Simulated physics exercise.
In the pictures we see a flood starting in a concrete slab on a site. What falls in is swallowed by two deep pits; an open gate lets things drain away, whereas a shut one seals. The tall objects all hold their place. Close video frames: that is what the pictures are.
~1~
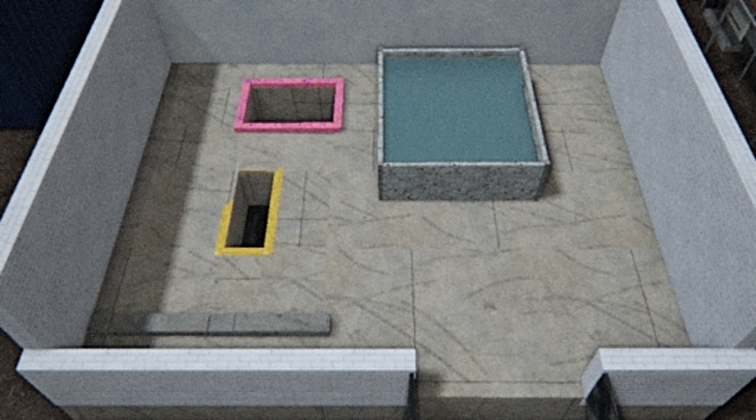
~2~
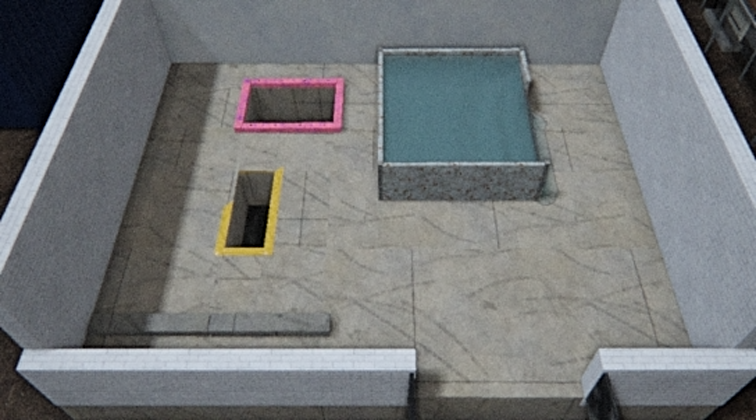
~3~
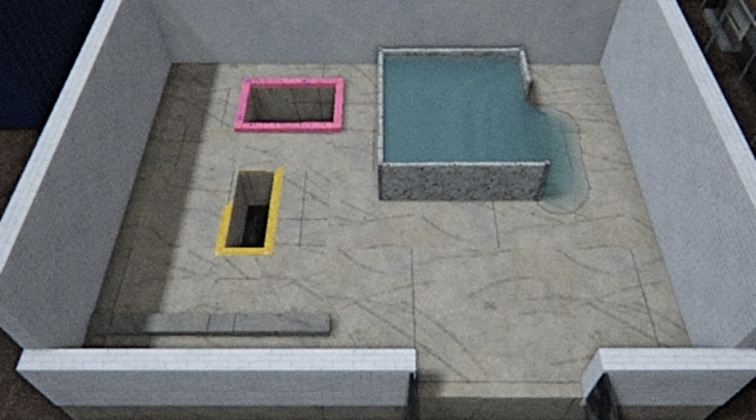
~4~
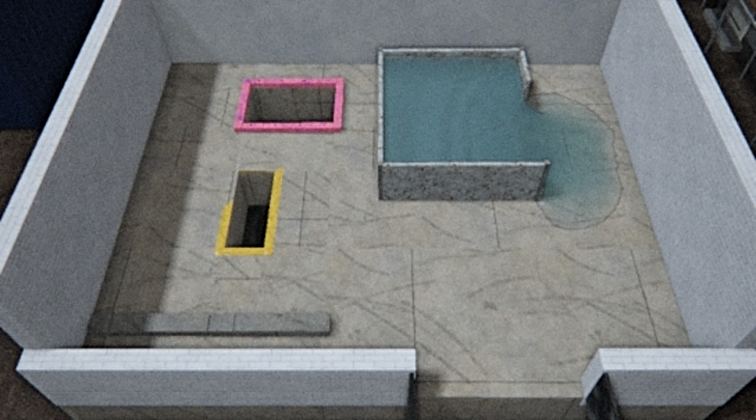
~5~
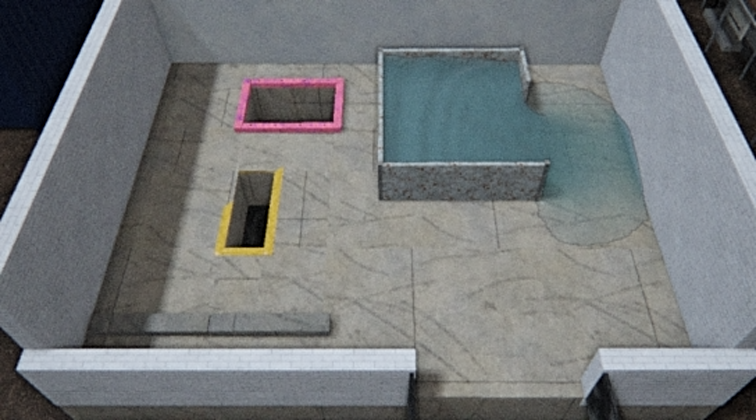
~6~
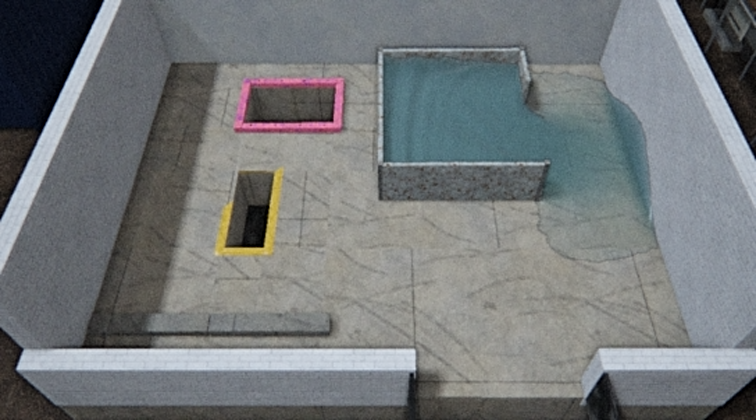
Water pours from the right side of a stone tank and spreads across the slab.
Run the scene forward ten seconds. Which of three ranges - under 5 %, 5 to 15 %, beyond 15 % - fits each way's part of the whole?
For the gate, beyond 15 %; for the yellow pit, 5 to 15 %; for the pink pit, under 5 %.
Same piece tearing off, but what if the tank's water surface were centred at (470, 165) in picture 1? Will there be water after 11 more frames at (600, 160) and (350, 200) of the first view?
Taking them in order, the first is inundated and the second is left untouched.
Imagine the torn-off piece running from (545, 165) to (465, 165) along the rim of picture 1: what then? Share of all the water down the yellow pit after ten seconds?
Share recorded - yellow: 0 %.
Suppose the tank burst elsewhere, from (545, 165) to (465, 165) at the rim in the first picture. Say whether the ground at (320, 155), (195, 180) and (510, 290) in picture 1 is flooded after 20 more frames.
Unsoaked, then unsoaked, then soaked.
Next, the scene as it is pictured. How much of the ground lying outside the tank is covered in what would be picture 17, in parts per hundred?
It comes out near 25 percent.
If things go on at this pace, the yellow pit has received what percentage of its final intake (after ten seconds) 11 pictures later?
I make it 0 per cent.
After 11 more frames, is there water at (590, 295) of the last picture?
Looking at that place, I'd say inundated.
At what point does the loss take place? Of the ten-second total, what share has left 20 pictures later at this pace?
It works out at roughly 10 per cent.
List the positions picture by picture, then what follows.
The first frame shows the tank at (456, 106) is whole and still.
In the second frame, the front is at a hidden place, out from the gap at (529, 142).
In the third frame, the front is at (572, 206), out from the gap at (528, 145).
In the fourth frame, the front is at (587, 113), out from the gap at (528, 146).
In the fifth frame, the front is at (644, 210), out from the gap at (528, 146).
In the sixth frame, water pours out at (528, 146) and has run to (654, 241).
A moment on, water covers 15 % of the floor; the gate 0 %, the yellow pit 0 %, the pink pit 0 %.
Next, water covers 25 % of the floor; the gate 0 %, the yellow pit 0 %, the pink pit 0 %.
Then, water covers 45 % of the floor; the gate 3 %, the yellow pit 0 %, the pink pit 0 %.
Later, water covers 85 % of the floor; the gate 10 %, the yellow pit 1 %, the pink pit 1 %.
In the end, water covers 90 % of the floor; the gate 17 %, the yellow pit 9 %, the pink pit 1 %.
